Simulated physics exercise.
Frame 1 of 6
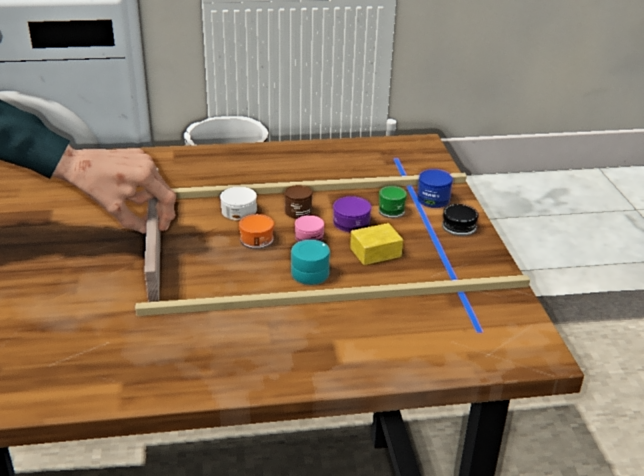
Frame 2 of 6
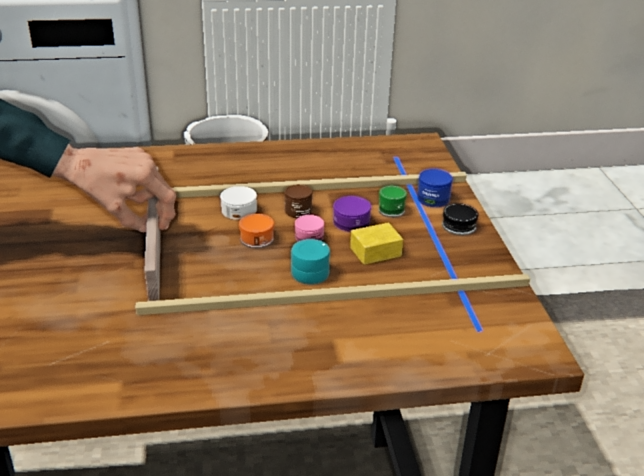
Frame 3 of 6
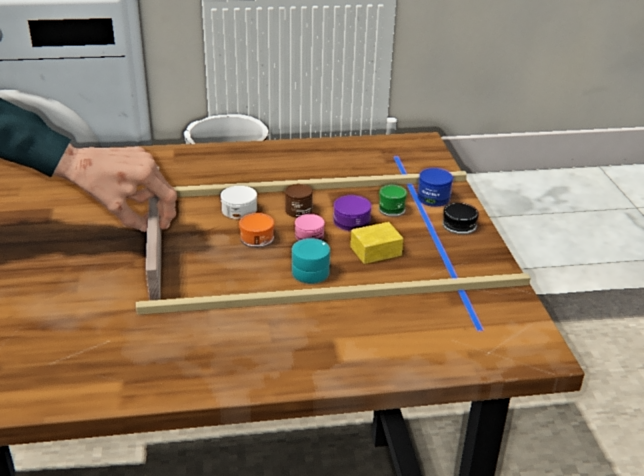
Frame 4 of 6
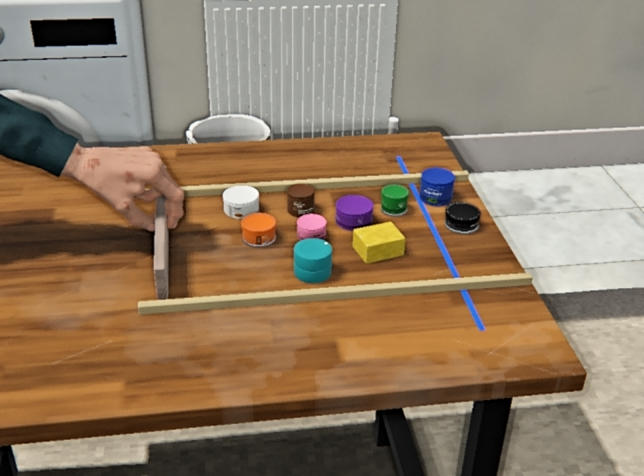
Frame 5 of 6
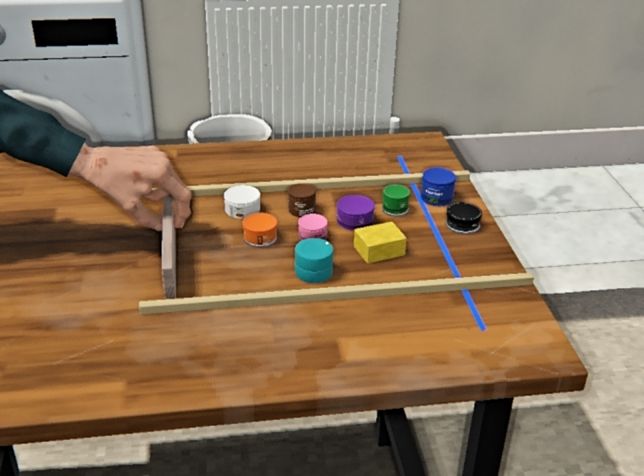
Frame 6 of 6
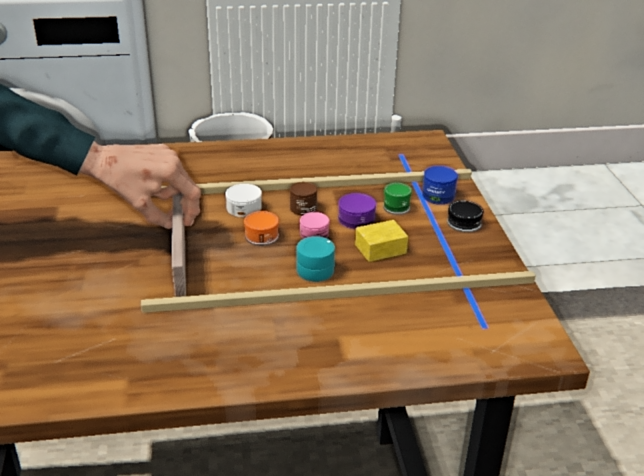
On a wooden table, a hand holding a board upright, then sliding it slightly right between strips towards unmoving coloured pots.
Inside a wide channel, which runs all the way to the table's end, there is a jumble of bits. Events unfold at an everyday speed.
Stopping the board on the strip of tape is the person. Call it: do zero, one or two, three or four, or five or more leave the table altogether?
One or two.
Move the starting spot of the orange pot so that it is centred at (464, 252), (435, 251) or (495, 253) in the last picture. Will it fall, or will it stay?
Order of tries: On, on, on.
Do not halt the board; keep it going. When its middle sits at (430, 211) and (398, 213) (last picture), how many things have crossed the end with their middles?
In that order 1 and 0.
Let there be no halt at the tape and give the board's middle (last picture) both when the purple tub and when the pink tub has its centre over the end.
The middle would be close to (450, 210) and then close to (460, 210).
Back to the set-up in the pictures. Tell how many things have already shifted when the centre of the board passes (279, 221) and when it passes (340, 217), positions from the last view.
So 4, and at the other place 8.
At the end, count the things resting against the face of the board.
4 of them.
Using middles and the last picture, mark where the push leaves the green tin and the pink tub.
In the last picture the green tin sits at (464, 196) while the pink tub sits at (482, 231).
Early on, none off yet; black pot at rest near (465, 216); blue tub at rest near (440, 185); green tin at rest near (397, 199).
A while later, none off yet; black pot at rest near (465, 216); blue tub at rest near (440, 185); green tin moving near (403, 197).
Further along, none off yet; black pot travelled a little near (477, 215); blue tub travelled a little near (451, 183); green tin travelled about its own width near (433, 196).
Finally, the number that fall off is one or two; lost, black pot.
